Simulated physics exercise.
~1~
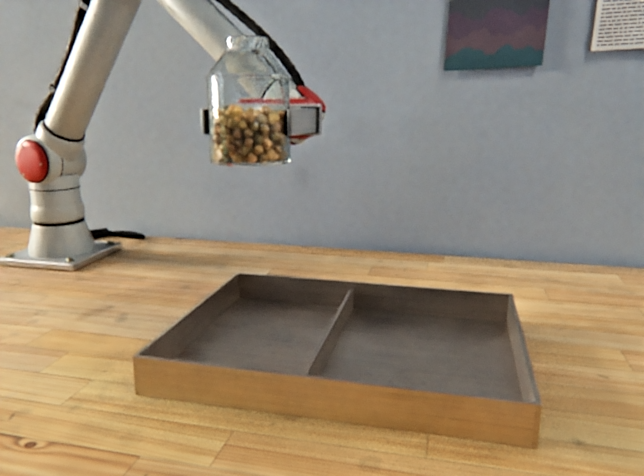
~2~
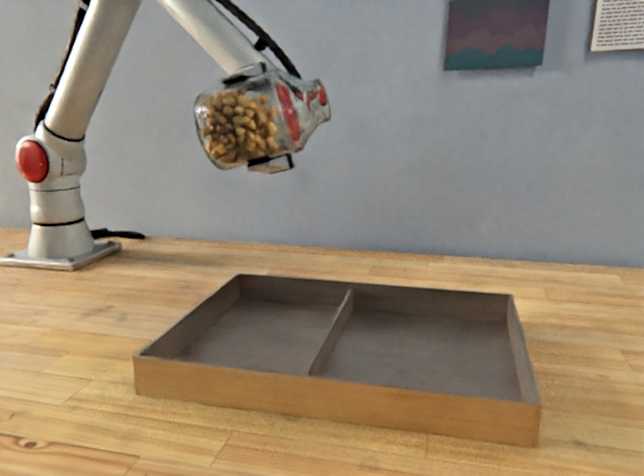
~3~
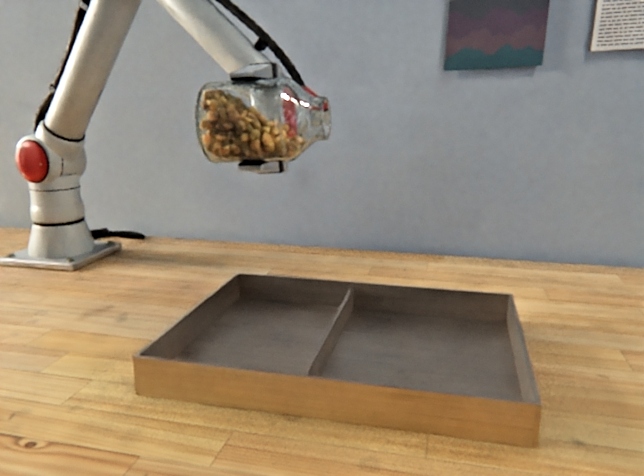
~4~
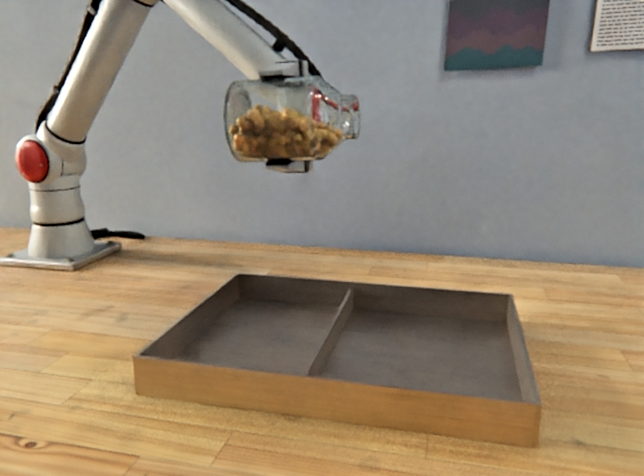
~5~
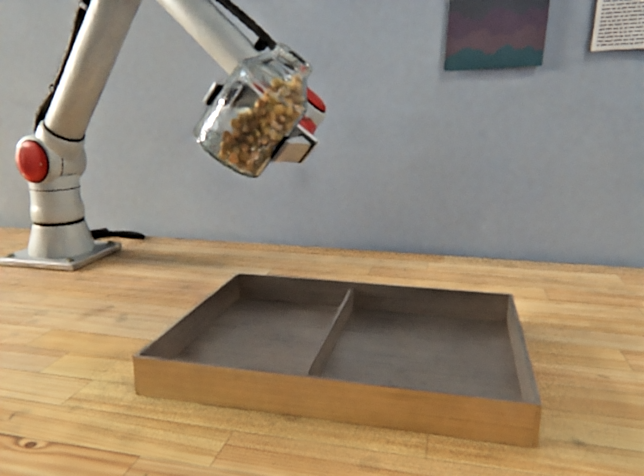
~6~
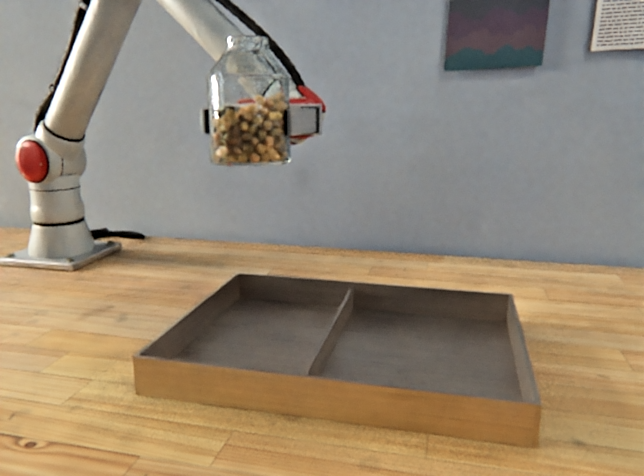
At the start, a robot arm at the left holds an upright glass jar, partly filled with dried chickpeas, above a wooden table with an empty tray split in two by a low wall. The gripper tips the jar onto its side, its mouth pointing right, and the chickpeas slide along the glass. They settle along the lower side as the jar levels out, then the arm shifts it a little to the right. Next the jar swings back, leaning partway up. Finally it stands upright again, still holding the chickpeas, and the tray below remains empty.
